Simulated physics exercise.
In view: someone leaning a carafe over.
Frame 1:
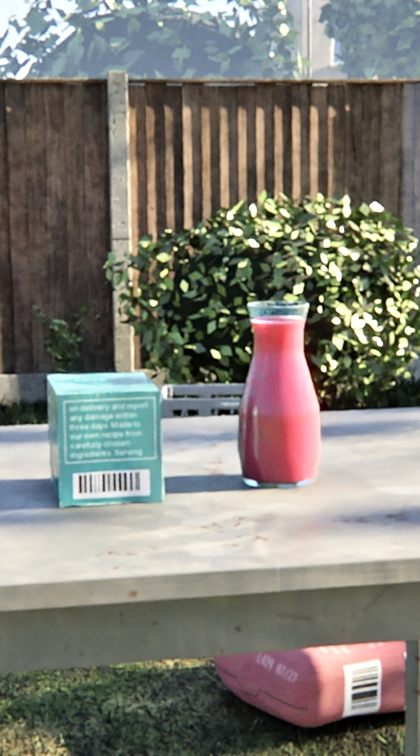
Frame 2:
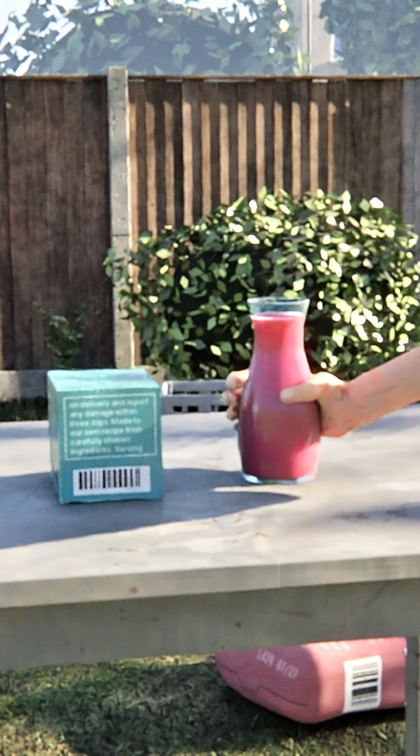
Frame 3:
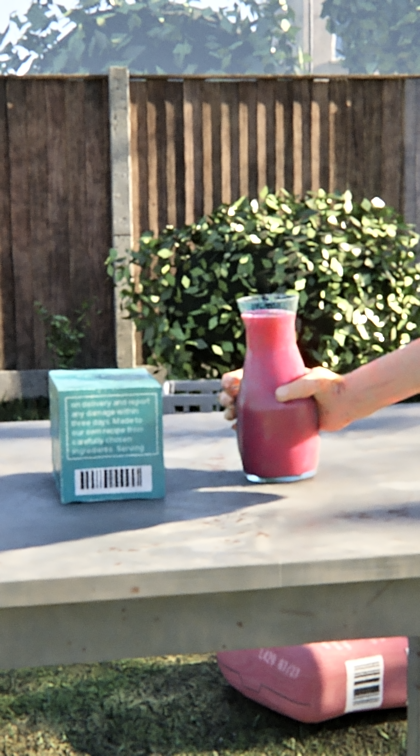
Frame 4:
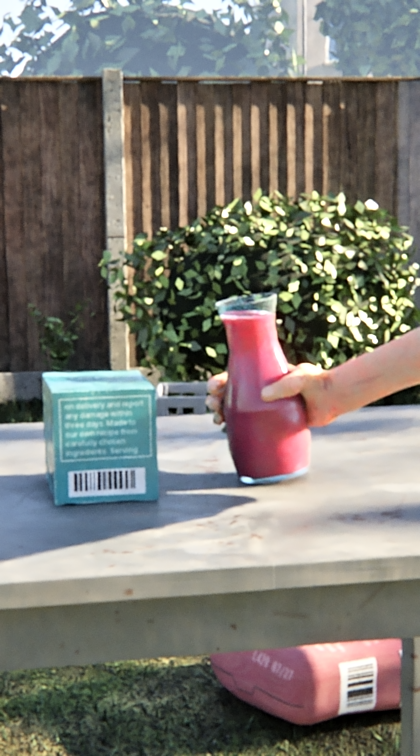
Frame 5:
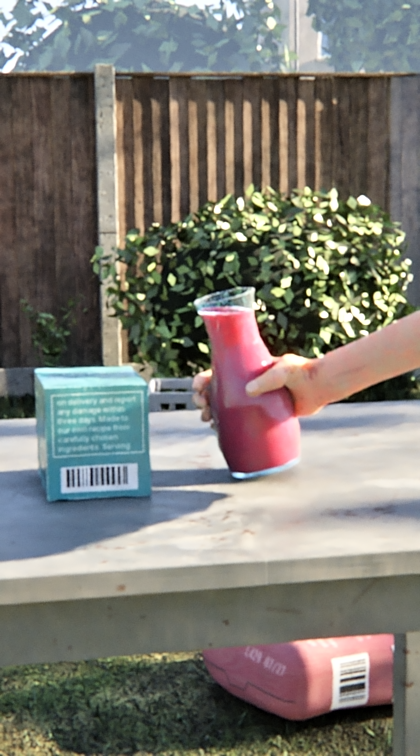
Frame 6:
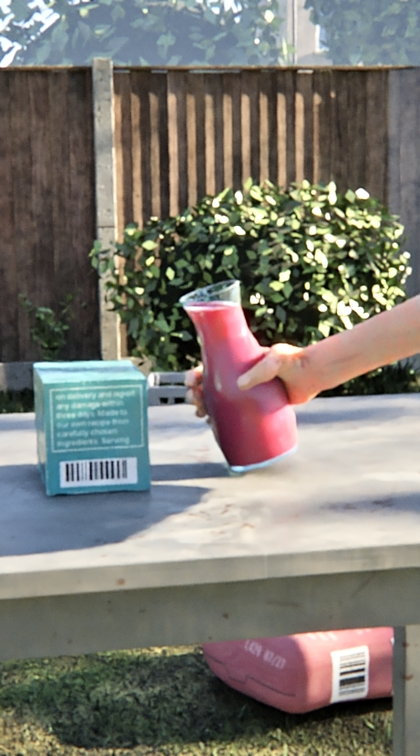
A hand grips a carafe of pink liquid and leans it left towards a packet.
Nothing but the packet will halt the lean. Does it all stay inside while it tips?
No, some comes out.
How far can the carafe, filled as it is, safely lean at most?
It happens at about 35 degrees from upright.
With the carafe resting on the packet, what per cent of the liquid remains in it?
About 95 per cent.
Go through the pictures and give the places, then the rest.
In the first picture, it stands upright; carafe (279, 390) nearly full.
In the second picture, a hand takes hold; carafe nearly full, surface at (278, 316); packet (104, 433).
In the third picture, the top moves towards the packet; carafe (274, 384) nearly full.
In the fourth picture, on the way over; carafe nearly full, surface at (248, 315); packet (99, 435).
In the fifth picture, it is leaning; carafe (244, 379) nearly full.
In the sixth picture, tipping on its foot; carafe nearly full, surface at (214, 306); packet (90, 425).
Soon after, the carafe leans by about 30°; nothing has left it.
Later, the carafe leans by about 40°; some has gone over its rim; nearly all of the squash is inside.
In the end, the carafe leans by about 45°, against the packet; some has gone over its rim; nearly all of the squash is inside.
